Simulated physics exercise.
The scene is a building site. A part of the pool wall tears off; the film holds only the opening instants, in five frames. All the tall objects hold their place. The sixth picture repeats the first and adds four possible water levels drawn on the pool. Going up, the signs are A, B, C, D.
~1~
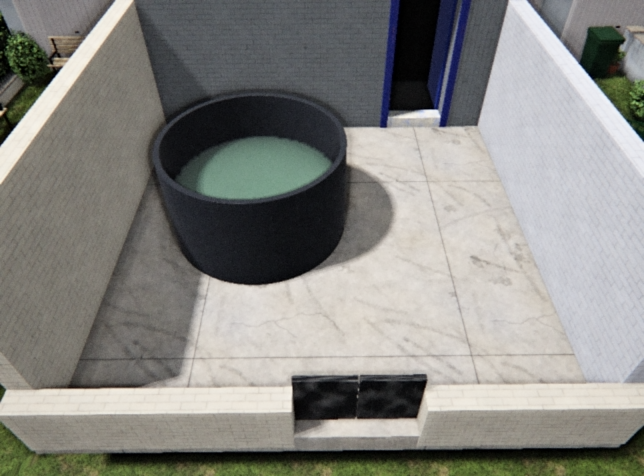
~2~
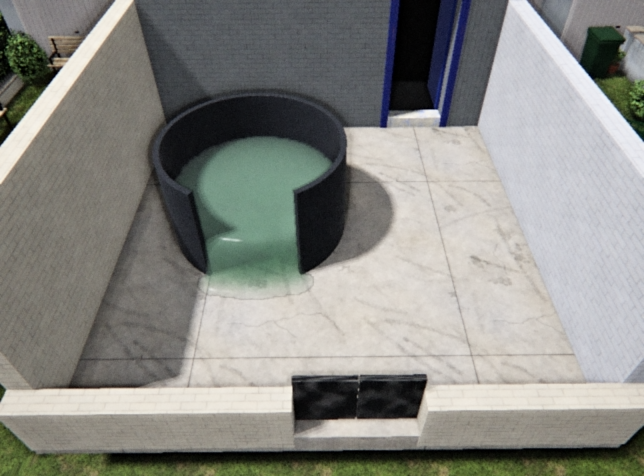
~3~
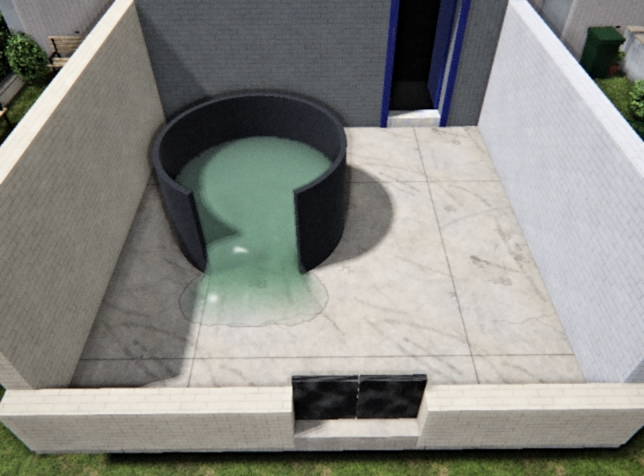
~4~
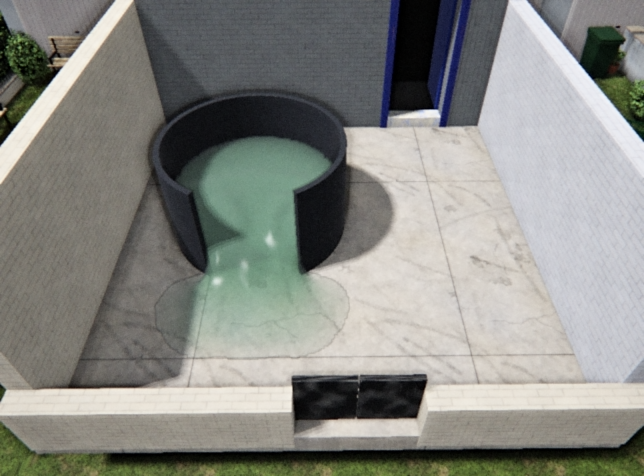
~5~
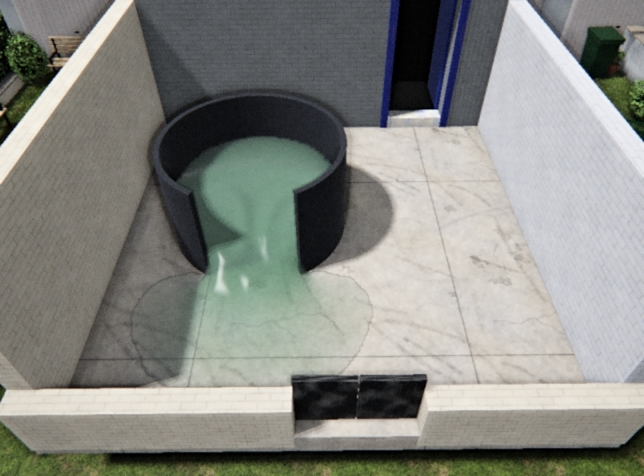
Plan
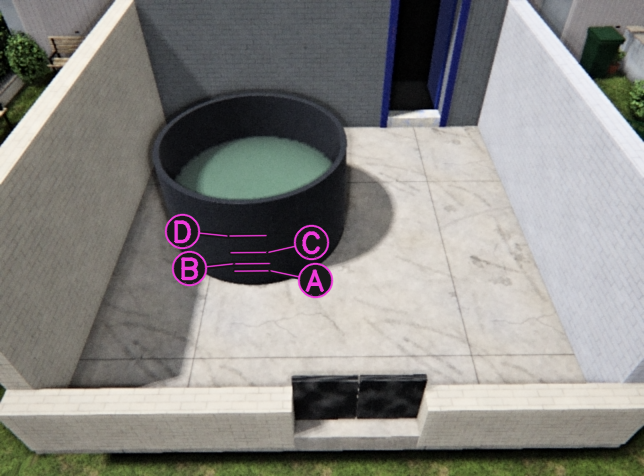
At first, greenish water sits still inside a round dark tank on a pale marble floor enclosed by walls. Then an opening appears in the tank's near side and water pours out, spreading across the floor in a widening, rounded sheet toward the low front wall.
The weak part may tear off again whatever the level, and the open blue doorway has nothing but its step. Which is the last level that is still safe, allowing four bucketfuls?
I would pick mark D.
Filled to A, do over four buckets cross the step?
No, not at all.
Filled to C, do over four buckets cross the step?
No.
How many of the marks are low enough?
All four.
In magenta, A at (252, 270); B at (251, 263); C at (249, 252); D at (246, 235); from the bottom up A, B, C, D.
Choosing A, nothing gets over.
Choosing B, nothing gets over.
Choosing C, nothing gets over.
Choosing D, a splash gets over, under a bucket.
